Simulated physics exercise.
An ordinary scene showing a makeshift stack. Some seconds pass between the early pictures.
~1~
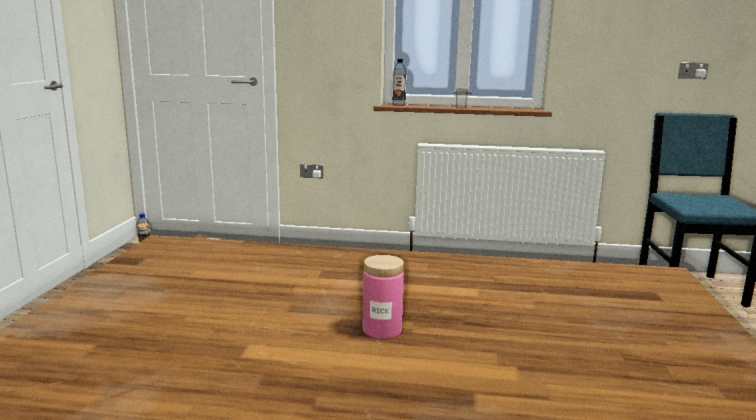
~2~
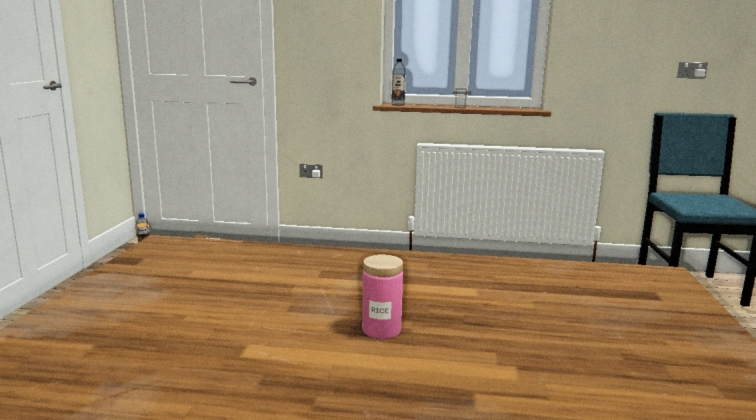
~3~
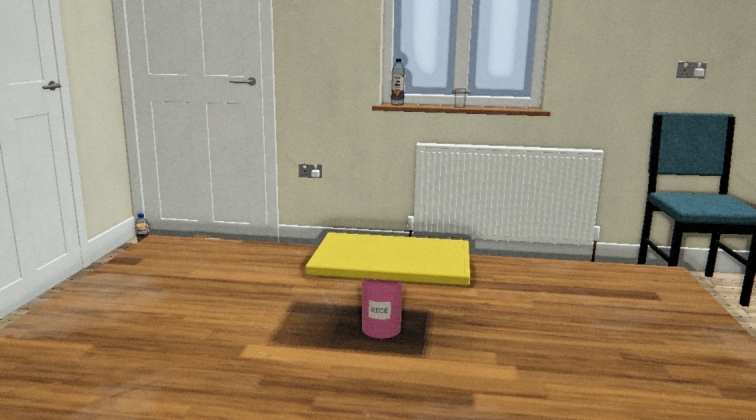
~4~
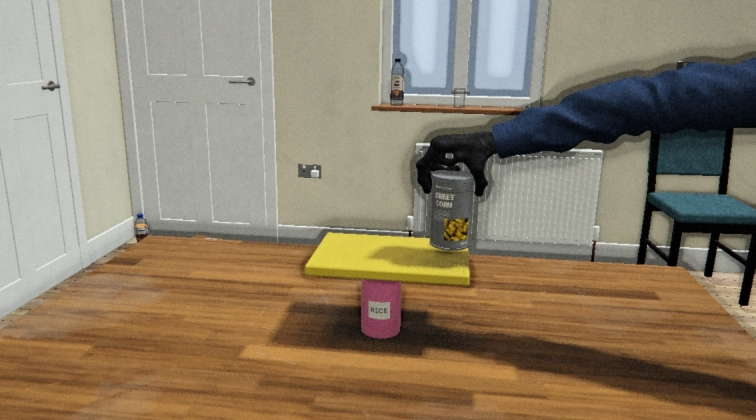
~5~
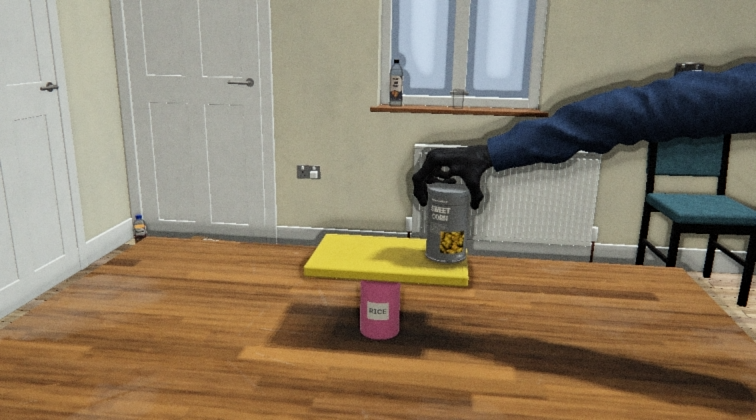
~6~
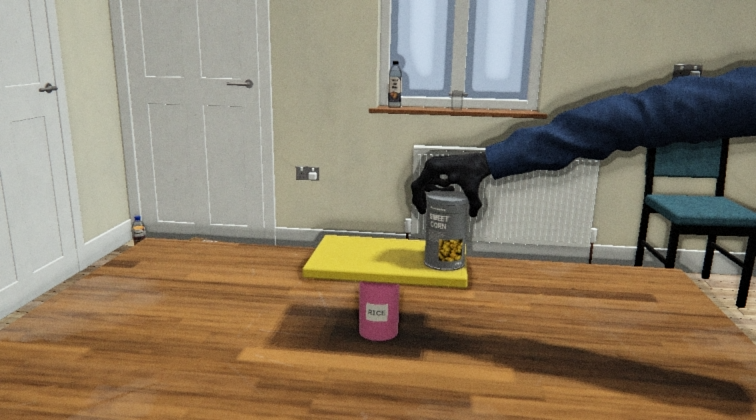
A yellow lid appears on top of a pink jar standing on a wooden table, then a gloved hand lowers a grey tin of sweet corn onto the lid's right side and keeps hold of it.
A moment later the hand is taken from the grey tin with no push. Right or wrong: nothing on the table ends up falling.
Wrong, some of it falls.
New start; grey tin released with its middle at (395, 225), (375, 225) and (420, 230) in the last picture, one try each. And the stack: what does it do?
With the first release it stays steady; with the second it stays steady; with the third it tips over.
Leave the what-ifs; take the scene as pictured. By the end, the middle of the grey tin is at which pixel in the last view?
In the final view it sits at roughly (500, 338).
Then, 0.40 s after the last picture, grey tin now fallen; yellow lid tipped 75° from how it was.
Then, 0.70 s after the last picture, yellow lid on its side.
At rest, fallen, yellow lid and grey tin; pink jar in place. Seen from the same camera at the end, grey tin near (500, 338). The stack loses its balance.
